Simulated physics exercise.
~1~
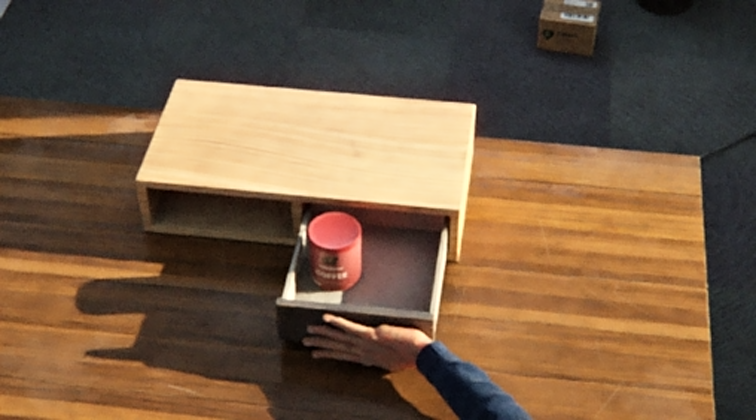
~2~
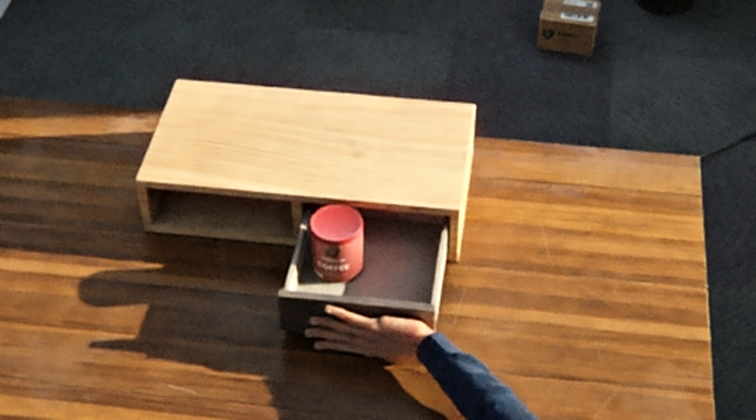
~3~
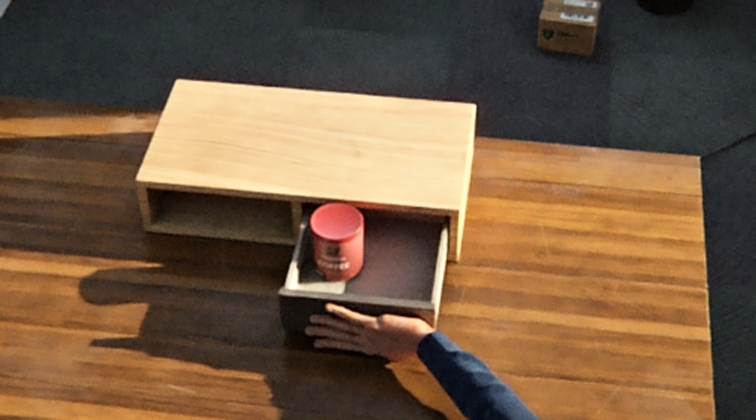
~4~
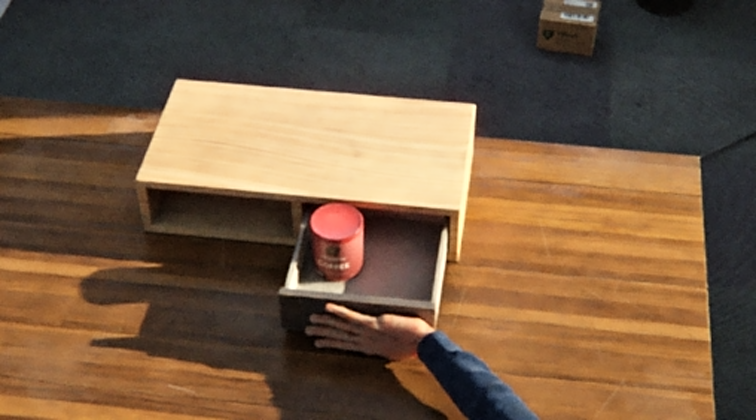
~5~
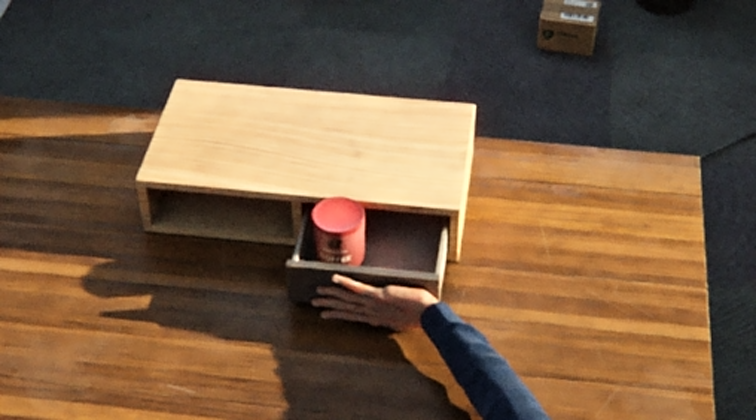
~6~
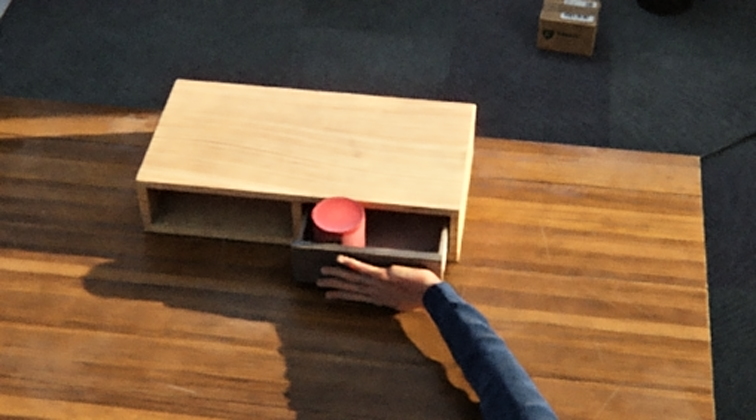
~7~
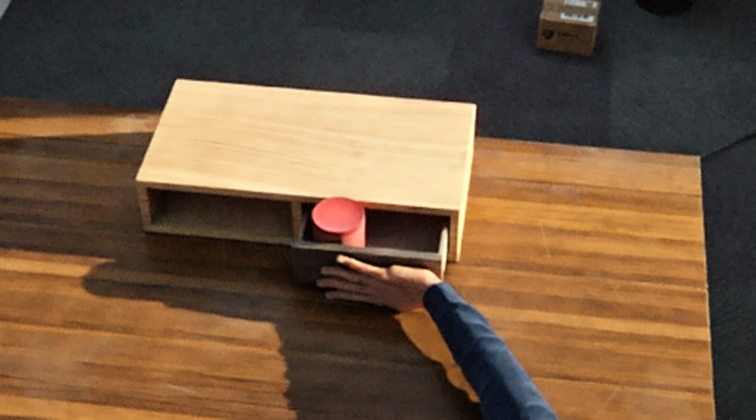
The clip opens on a low, pale wooden cabinet on a striped wooden surface, its right-hand drawer pulled out with a red tub standing inside. A hand in a dark blue sleeve reaches in from the lower right and rests against the drawer's front. The drawer edges inward slightly, then pauses with the hand still on it. Next the hand pushes it further in, carrying the tub back toward the cabinet's top edge. The drawer then stops moving, and it remains ajar with the tub's red top still showing and the hand still pressed to the front.
